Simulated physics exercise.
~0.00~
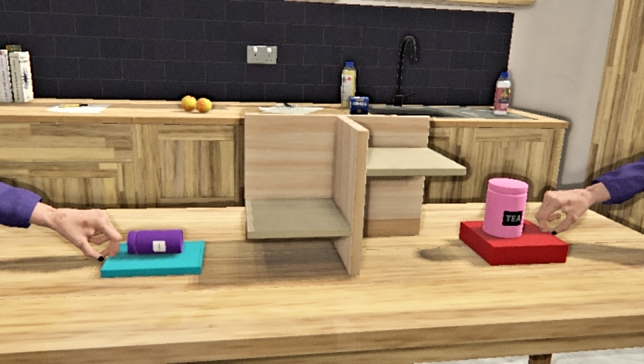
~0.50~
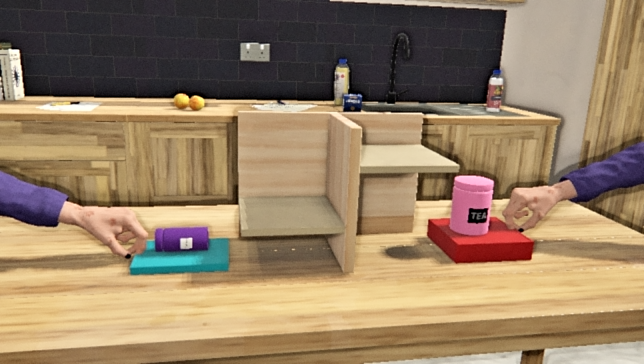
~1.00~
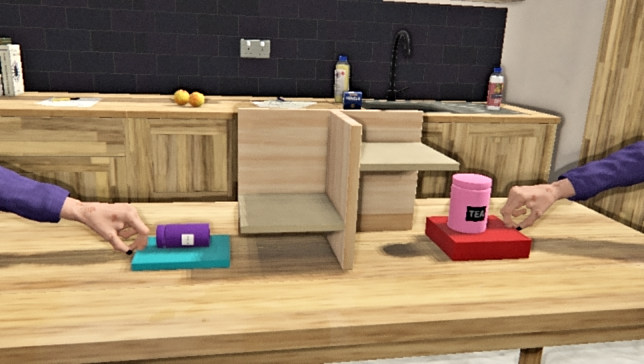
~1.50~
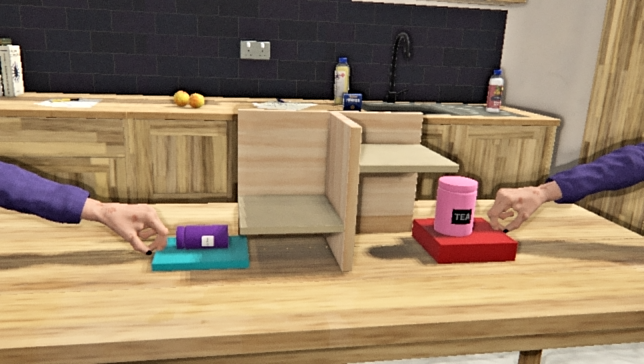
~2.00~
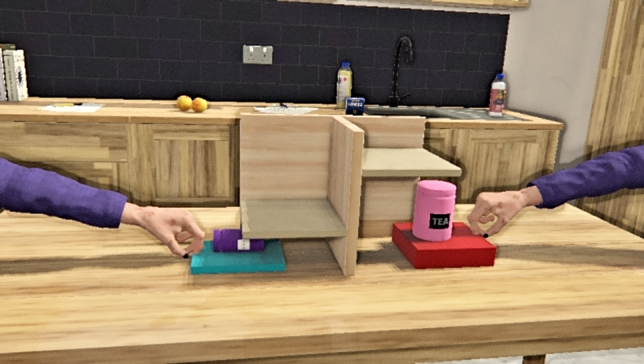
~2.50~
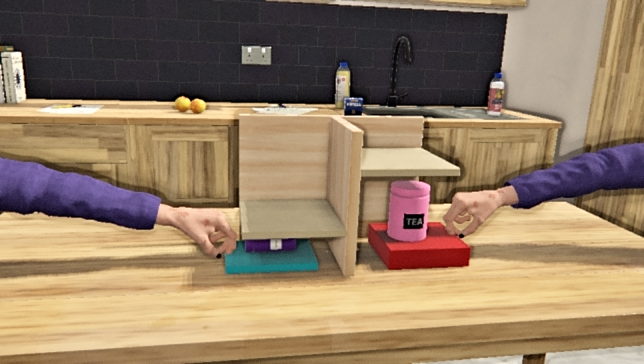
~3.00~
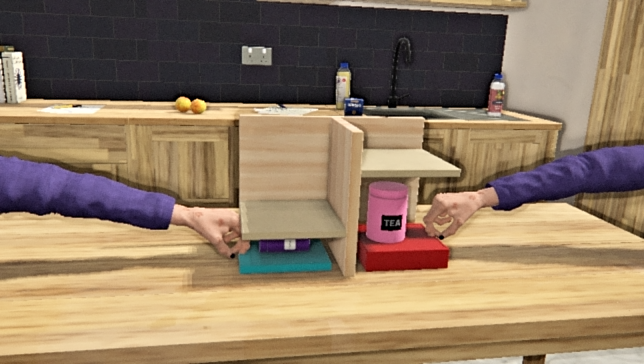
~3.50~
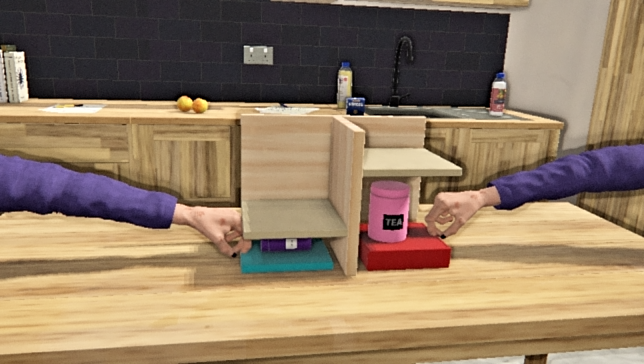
Kitchen table with two hands pushing a turquoise tray carrying a purple shaker and a red tray carrying a pink jar beneath shelves.
